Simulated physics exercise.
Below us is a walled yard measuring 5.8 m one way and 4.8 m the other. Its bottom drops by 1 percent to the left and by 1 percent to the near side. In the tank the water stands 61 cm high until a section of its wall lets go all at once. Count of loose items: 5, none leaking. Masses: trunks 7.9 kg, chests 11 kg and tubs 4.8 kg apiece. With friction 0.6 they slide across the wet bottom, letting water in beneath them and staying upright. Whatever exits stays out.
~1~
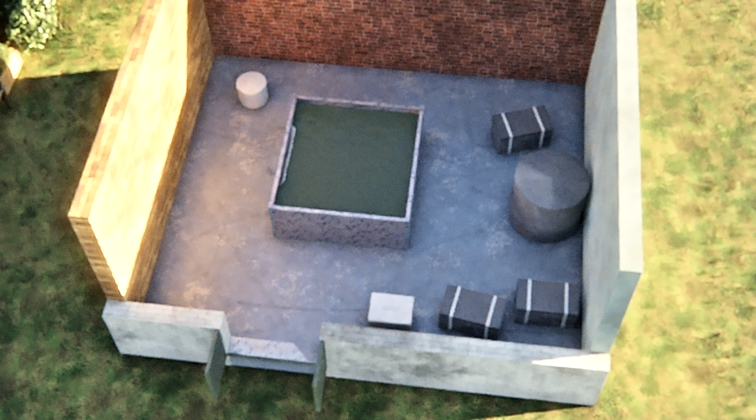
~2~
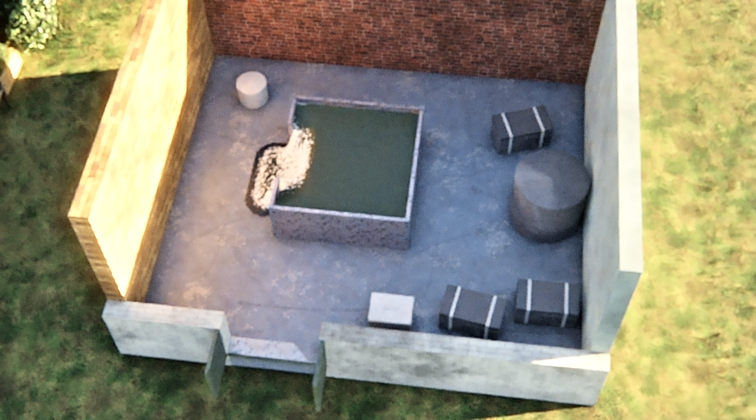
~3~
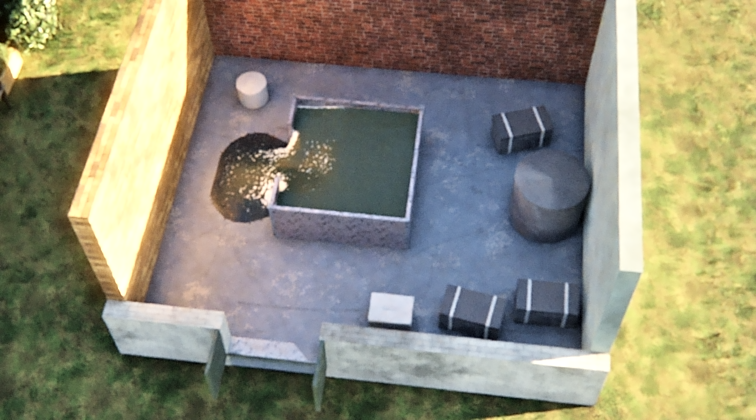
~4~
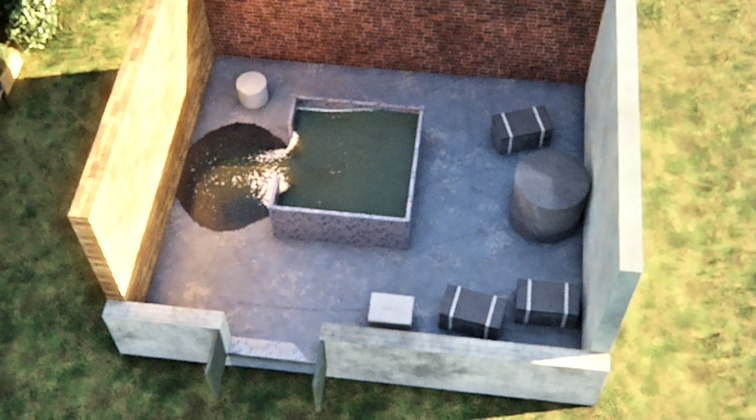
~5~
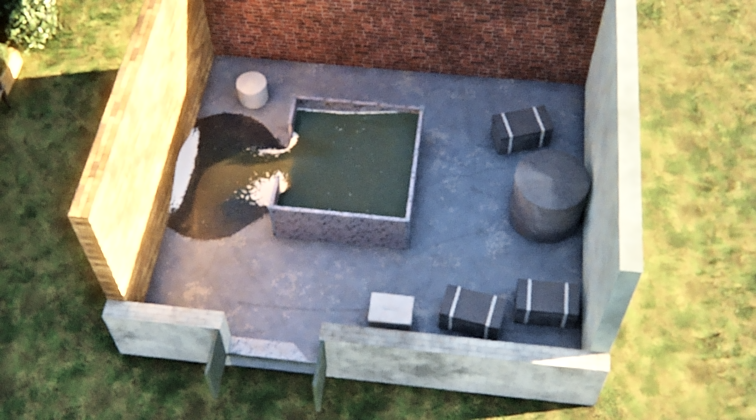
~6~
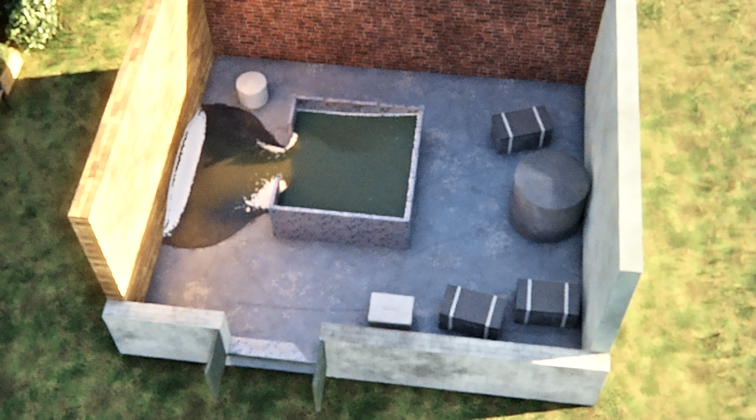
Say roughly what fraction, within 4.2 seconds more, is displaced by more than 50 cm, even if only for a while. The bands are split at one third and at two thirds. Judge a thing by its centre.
It falls between one and two thirds.
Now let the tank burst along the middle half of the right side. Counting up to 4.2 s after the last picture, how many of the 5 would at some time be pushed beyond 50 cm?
Then 5 of them would.
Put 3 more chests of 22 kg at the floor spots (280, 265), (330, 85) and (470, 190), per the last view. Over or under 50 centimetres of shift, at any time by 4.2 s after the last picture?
Going through them in turn, I'd say not that far, beyond and not that far.
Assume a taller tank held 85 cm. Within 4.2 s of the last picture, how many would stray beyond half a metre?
3.
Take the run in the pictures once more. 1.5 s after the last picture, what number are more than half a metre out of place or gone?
Answer: 0.
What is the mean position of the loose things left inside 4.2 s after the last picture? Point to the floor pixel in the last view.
The centre is close to (462, 238).
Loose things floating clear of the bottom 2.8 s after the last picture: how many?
0 of them.
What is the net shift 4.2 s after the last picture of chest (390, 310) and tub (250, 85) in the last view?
Taking them in turn, I get 50 cm for the first and 80 cm for the second.
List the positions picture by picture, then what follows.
In the first frame, a trunk at (548, 296), on the bottom; a chest at (392, 308) rests on the ground; water covers 3.4 m2; 0 of 5 have shifted.
In the second frame, a trunk at (548, 296) rests on the ground; a chest at (392, 308), on the bottom; 4.0 m2 under water; 0 of 5 have shifted.
In the third frame, a trunk at (548, 296) rests on the ground; a chest at (392, 308), on the bottom; water covers 4.8 m2; 0 of 5 have shifted.
In the fourth frame, a trunk at (548, 296), on the bottom; a chest at (392, 308), on the bottom; water covers 5.7 m2; 0 of 5 have shifted.
In the fifth frame, a trunk at (548, 296), on the bottom; a chest at (392, 308), on the bottom; water covers 6.2 m2; 0 of 5 have shifted.
In the sixth frame, a trunk at (548, 296) rests on the ground; a chest at (392, 308) rests on the ground; water covers 6.4 m2; 0 of 5 have shifted.
Then, 0.4 s after the last picture 0 of 5 are over 50 cm from their spots; 0 afloat.
Then, 1.5 s after the last picture 0 of 5 are over 50 cm from their spots; 0 afloat.
Then, 2.8 s after the last picture 1 of 5 are over 50 cm from their spots; 0 afloat.
Then, 4.2 s after the last picture 3 of 5 are over 50 cm from their spots, and 3 have been at some point; 3 afloat.
